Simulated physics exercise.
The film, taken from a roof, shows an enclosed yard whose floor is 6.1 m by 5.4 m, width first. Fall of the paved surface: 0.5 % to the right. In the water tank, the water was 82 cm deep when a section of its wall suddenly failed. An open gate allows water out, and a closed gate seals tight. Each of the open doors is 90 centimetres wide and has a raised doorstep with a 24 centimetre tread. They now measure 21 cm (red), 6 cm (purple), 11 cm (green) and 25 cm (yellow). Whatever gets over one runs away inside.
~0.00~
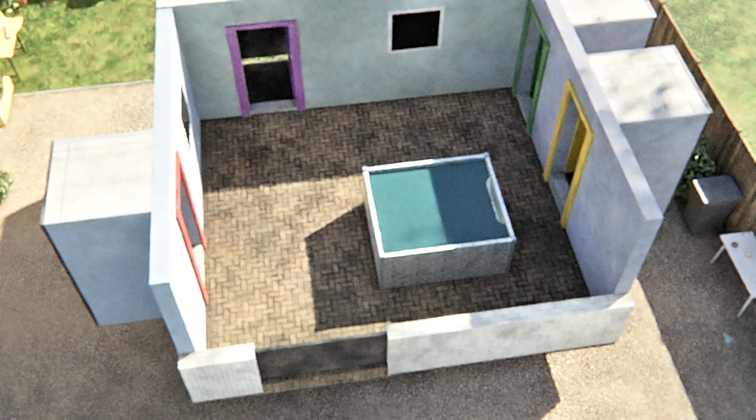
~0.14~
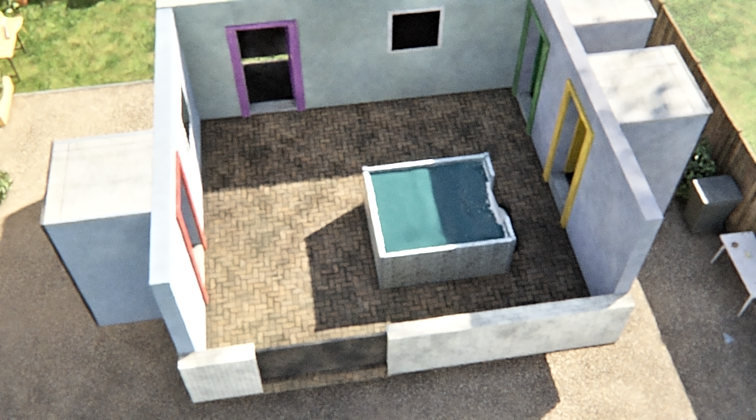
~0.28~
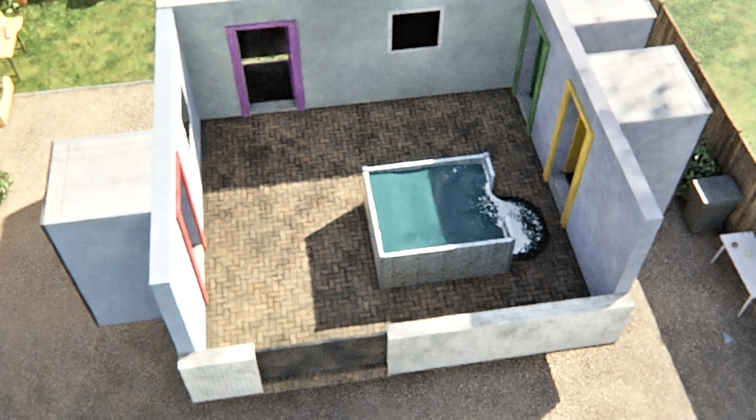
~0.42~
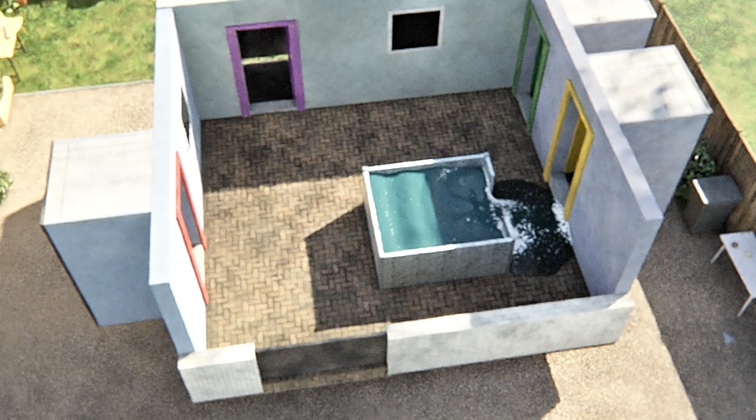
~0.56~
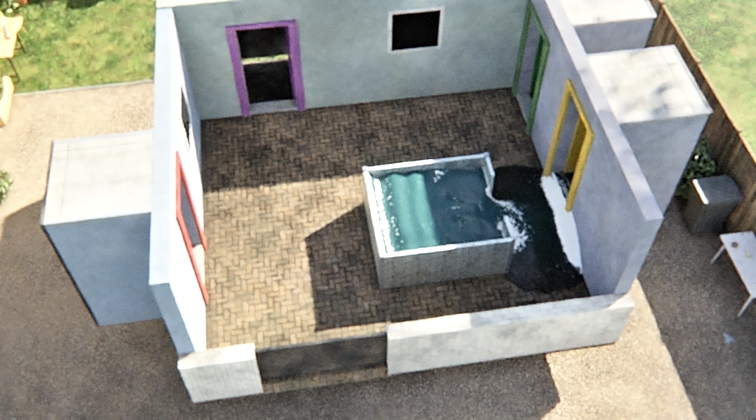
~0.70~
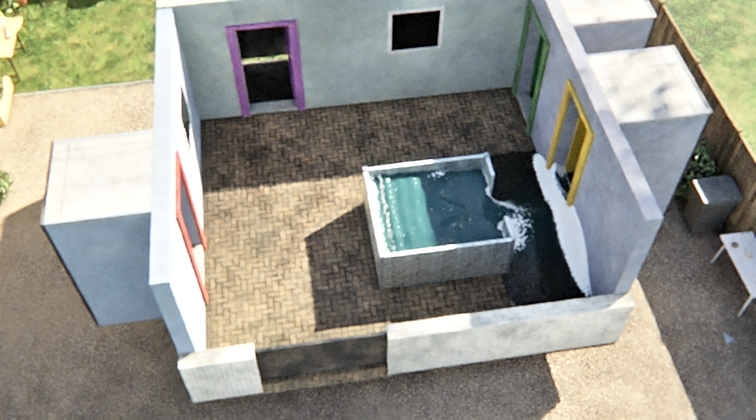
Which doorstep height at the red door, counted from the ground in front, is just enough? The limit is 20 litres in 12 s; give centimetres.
A height of roughly 6 cm is just enough.
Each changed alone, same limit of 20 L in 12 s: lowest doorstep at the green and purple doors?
About 13.0 cm at green and 9.5 cm at purple.
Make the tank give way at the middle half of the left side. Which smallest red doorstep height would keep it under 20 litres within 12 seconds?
A height of around 27 cm.
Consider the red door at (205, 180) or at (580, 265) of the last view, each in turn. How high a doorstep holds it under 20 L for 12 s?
9.0 and 31 cm.
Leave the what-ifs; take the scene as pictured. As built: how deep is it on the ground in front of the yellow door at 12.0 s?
Lab note: Depth approx. 9.5 cm.
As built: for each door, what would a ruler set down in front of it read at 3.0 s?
Depths in cm - red: 0, purple: 0, green: 11, yellow: 29.
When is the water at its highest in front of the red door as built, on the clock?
I'd guess close to 4.0 seconds.
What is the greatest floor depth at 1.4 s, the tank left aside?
About 52 cm.
After 1.4 s water covers 15 % of the floor, deepest (52 cm) near (555, 224); it has not reached the red door.
After 3.0 s water covers 50 % of the floor, deepest (32 cm) near (555, 224); it has not reached the red door.
After 12.0 s water covers 95 % of the floor, deepest (12 cm) near (448, 113); 6 cm at the red door, 0 litres in over its 21 cm doorstep.
At the red door as built, the water arrived by 3.7 s and peaked near 10 cm at 4.2 s.
With a doorstep of 5.5 cm, 28 litres would have come in within the 12 s; with 7.5 cm, 9 litres. So under 20 litres takes about 6 cm.
